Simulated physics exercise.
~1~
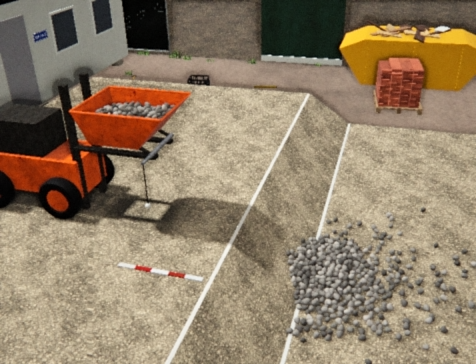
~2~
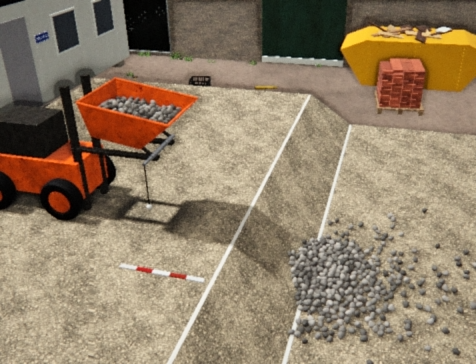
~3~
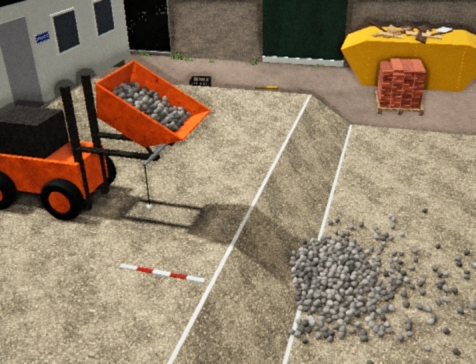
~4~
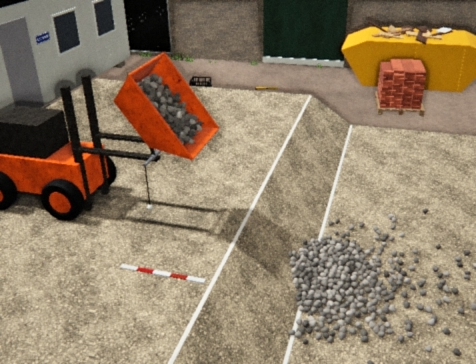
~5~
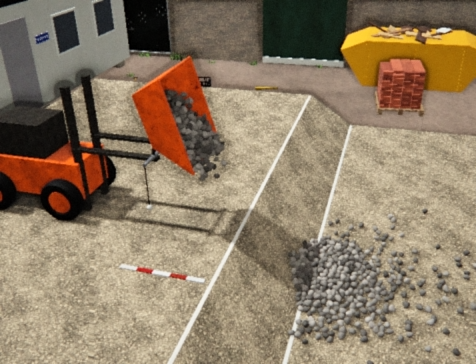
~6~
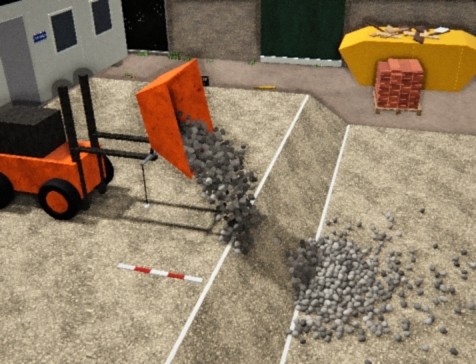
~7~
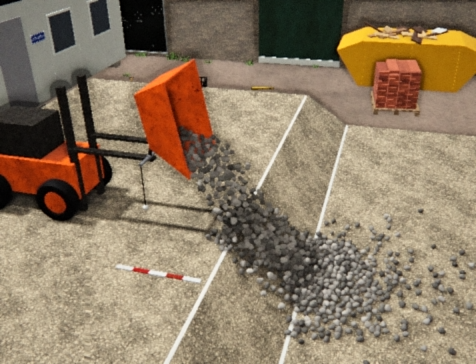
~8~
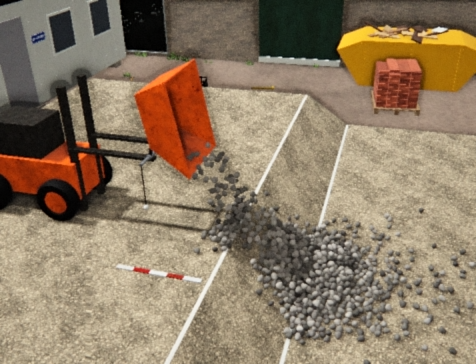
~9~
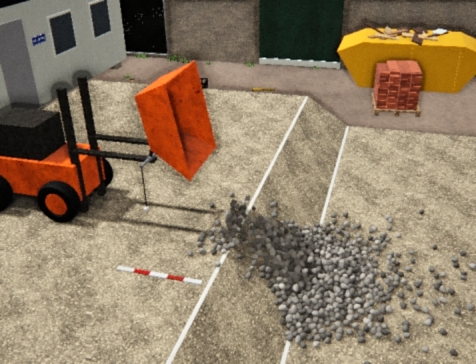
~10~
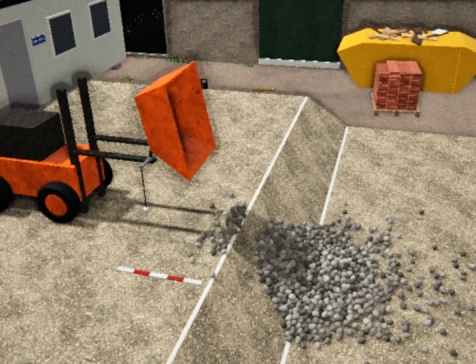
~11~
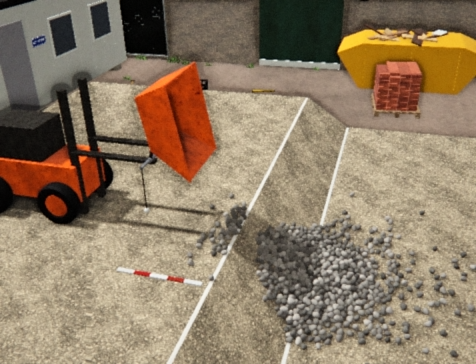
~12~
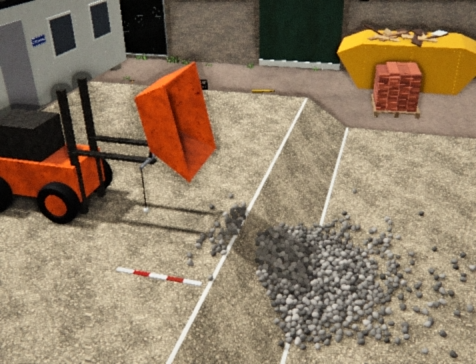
In a gravel yard, an orange forklift tips its skip, spilling grey stones down a bank.
